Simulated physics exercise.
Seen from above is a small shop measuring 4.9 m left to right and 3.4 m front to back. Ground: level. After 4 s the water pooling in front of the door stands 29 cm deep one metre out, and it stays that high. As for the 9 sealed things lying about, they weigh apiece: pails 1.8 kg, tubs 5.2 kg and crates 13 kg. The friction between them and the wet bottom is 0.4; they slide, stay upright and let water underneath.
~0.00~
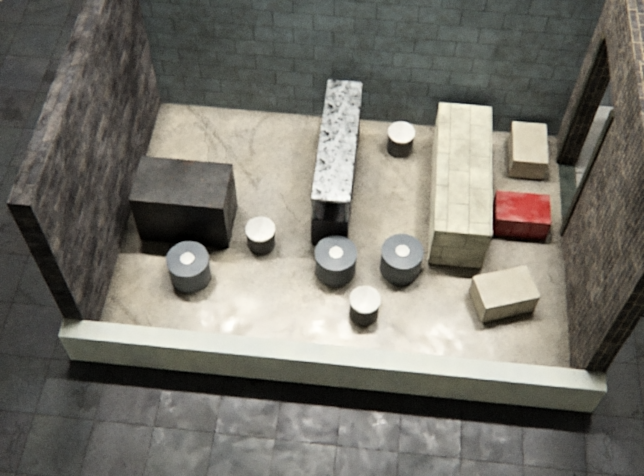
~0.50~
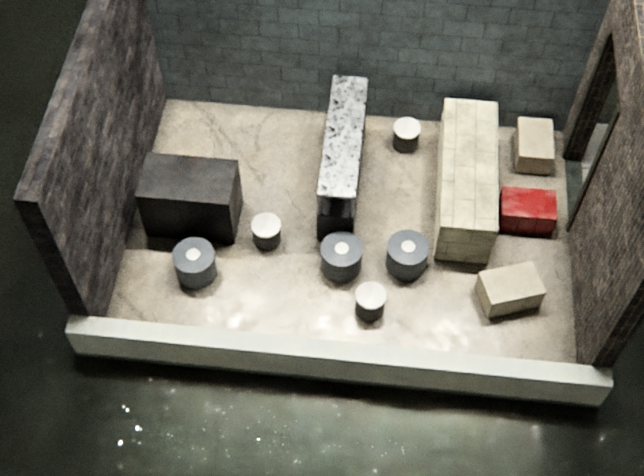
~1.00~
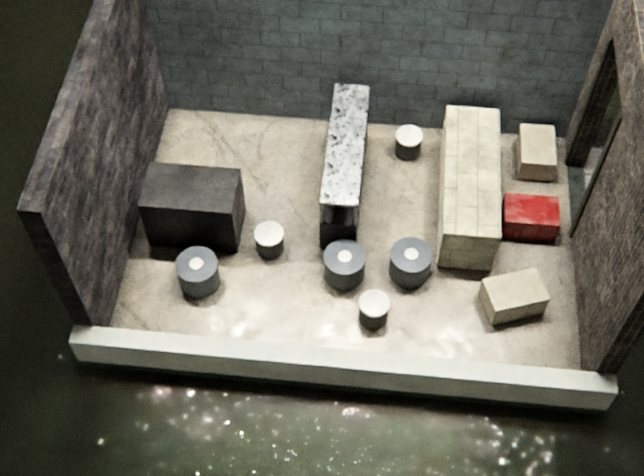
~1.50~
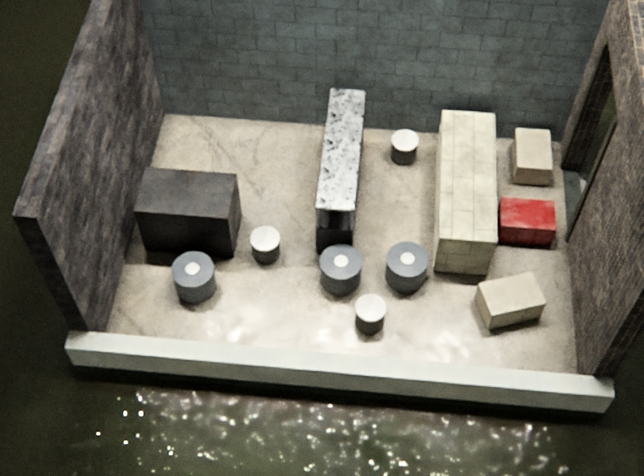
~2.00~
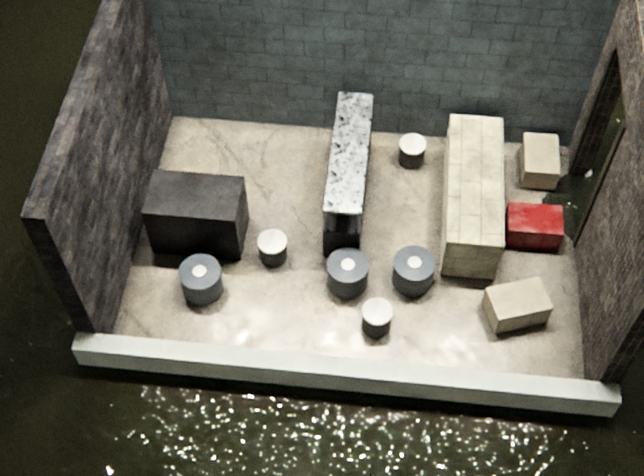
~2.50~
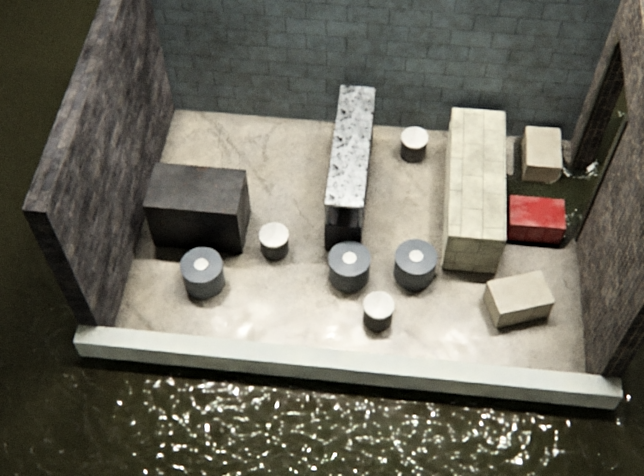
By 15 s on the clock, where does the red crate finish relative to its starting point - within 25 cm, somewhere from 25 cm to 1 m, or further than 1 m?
The red crate finishes further than 1 m from its start.
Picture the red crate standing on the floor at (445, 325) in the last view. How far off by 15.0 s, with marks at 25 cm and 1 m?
Result: It drifts a great deal.
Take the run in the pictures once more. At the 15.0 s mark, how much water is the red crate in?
Somewhere close to 10 cm.
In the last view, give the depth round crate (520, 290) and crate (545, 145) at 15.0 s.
Around 19 cm and 25 cm.
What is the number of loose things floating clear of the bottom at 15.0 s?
Just then, the number is 9.
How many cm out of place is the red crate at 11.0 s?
It is about 200 cm out of place by then.
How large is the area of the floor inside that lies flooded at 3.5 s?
Around 2.5 m2 of it.
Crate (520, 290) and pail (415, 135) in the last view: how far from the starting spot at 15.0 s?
Shifts: 350 cm / 200 cm.
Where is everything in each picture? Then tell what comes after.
The red crate at (523, 207) rests on the ground; 0.0 m2 under water; 0 of 9 have shifted, in the first frame.
The red crate at (529, 202), on the bottom; 0.0 m2 under water; 0 of 9 have shifted, in the second frame.
The red crate at (532, 209) rests on the ground; water covers 0.0 m2; 0 of 9 have shifted, in the third frame.
The red crate at (528, 213), on the bottom; water covers 0.0 m2; 0 of 9 have shifted, in the fourth frame.
The red crate at (536, 218), on the bottom; 0.2 m2 under water; 0 of 9 have shifted, in the fifth frame.
The red crate at (538, 212) rests on the ground; 0.6 m2 under water; 0 of 9 have shifted, in the sixth frame.
After 3.5 s the red crate is near (536, 242), 0.4 m from its start, aground; 1 afloat.
After 6.8 s the red crate is near (508, 314), 1.4 m from its start, afloat; 4 afloat.
After 11.0 s the red crate is near (383, 254), 1.8 m from its start, afloat; 9 afloat.
After 15.0 s the red crate is near (360, 263), 2.1 m from its start, afloat; 9 afloat.
